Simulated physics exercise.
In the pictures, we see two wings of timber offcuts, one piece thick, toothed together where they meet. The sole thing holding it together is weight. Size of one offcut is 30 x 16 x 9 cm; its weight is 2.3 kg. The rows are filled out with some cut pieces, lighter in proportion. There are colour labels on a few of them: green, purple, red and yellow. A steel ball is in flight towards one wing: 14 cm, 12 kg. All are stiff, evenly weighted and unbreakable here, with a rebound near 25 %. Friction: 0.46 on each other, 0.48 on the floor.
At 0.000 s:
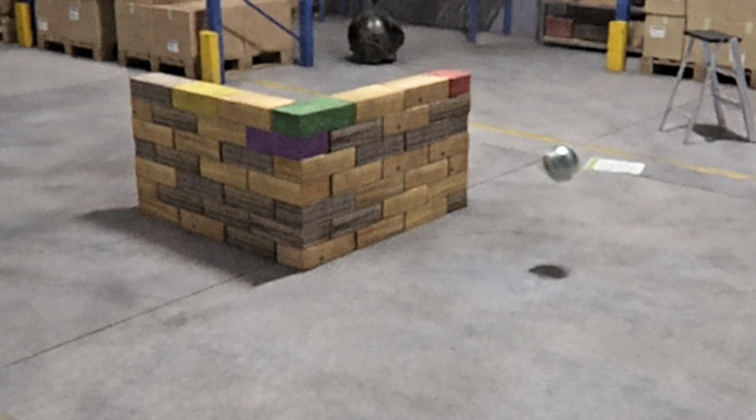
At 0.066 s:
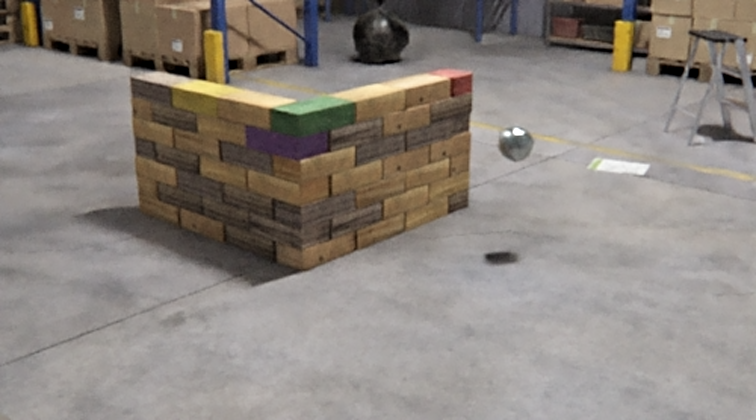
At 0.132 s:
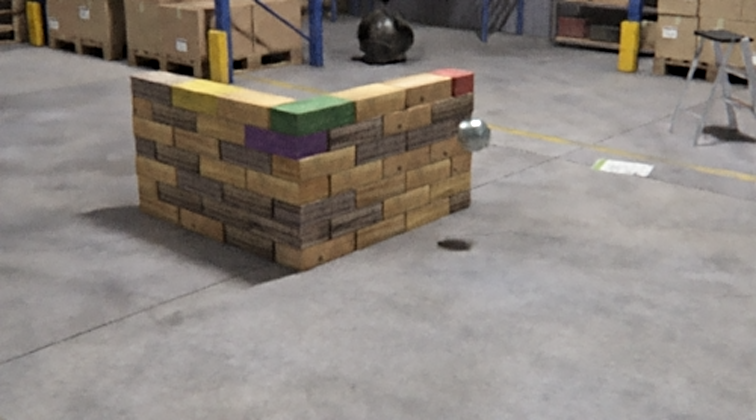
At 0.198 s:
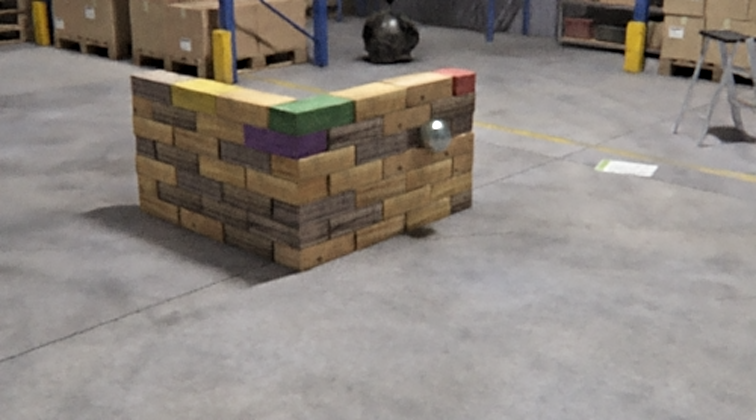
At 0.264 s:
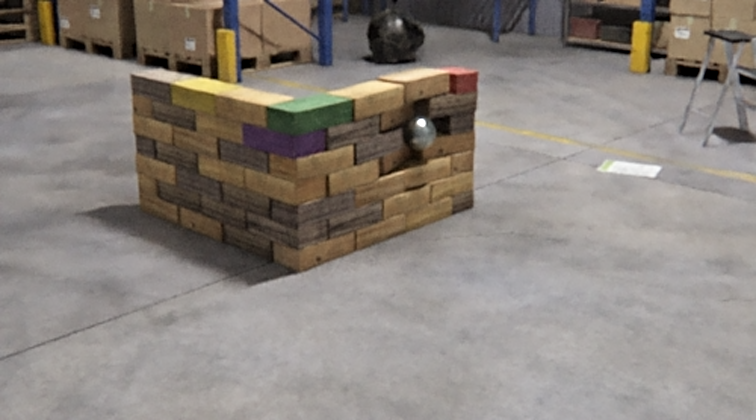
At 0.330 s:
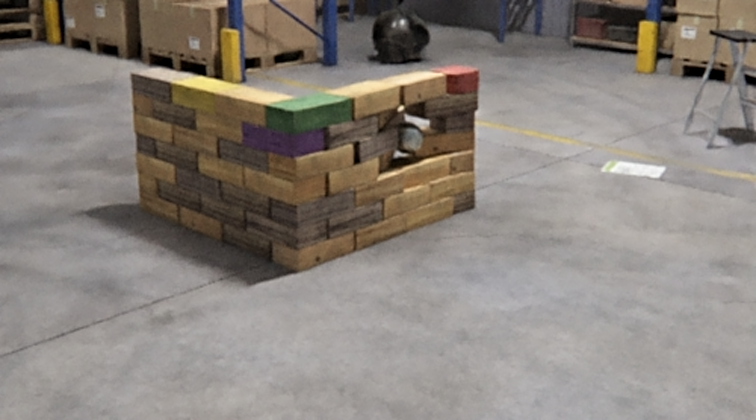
At the start, a shiny steel ball flies leftward above a concrete floor toward the right wing of an L-shaped timber wall. It strikes near the red-topped end and pushes into the upper rows, knocking pieces loose and opening a ragged gap, while the green corner piece barely changes.
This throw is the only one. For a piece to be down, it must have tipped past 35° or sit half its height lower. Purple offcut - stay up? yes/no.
Yes.
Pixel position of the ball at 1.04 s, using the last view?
Roughly (368, 182).
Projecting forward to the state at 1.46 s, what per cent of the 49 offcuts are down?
30 per cent.
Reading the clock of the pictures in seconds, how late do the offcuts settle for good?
2.5 s or so.
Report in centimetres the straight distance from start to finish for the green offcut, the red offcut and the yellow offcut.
Moved: Green 60, red 116, yellow 0.
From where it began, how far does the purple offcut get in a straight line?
Roughly 0 centimetres.
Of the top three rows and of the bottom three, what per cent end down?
I'd put the top at 50 per cent and the bottom at 10 per cent.
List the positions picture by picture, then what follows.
In the first frame (we follow the side turned to the camera; the camera moves round a little), ball (561, 163) 63 cm from contact, 3.4 m/s; purple offcut (272, 144); green offcut (328, 120); yellow offcut (194, 103); no piece has moved.
In the second frame, ball (516, 144) 41 cm from contact, 3.3 m/s; purple offcut (271, 143).
In the third frame, ball (474, 135) 19 cm from contact, 3.3 m/s; purple offcut (270, 142).
In the fourth frame, ball (435, 136) after contact, 2.5 m/s; purple offcut (269, 142); one has shifted.
In the fifth frame, ball (419, 134) after contact, 1.2 m/s; purple offcut (268, 141); red offcut (468, 83) displaced 13 mm; 15 stirred so far.
In the sixth frame, ball (407, 138) after contact, 1.2 m/s; purple offcut (267, 140); red offcut (468, 82) displaced 27 mm; green offcut (324, 116); 16 stirred so far.
Around 0.62 s, ball still moving; 1 of the 49 offcuts down; purple offcut unmoved; red offcut tipped 14°.
Around 1.04 s, ball still moving; 14 of the 49 offcuts down; purple offcut unmoved; red offcut tipped 66°, 20 cm lower.
Around 1.46 s, ball still moving; 14 of the 49 offcuts down; purple offcut unmoved; red offcut on its side.
Finally (2.7 s), ball rolling away; 14 of the 49 offcuts down; purple offcut unmoved; red offcut on its side; green offcut tipped 28°, 48 cm lower. Seen by the last camera, middles, purple offcut near (282, 136), red offcut near (346, 142).
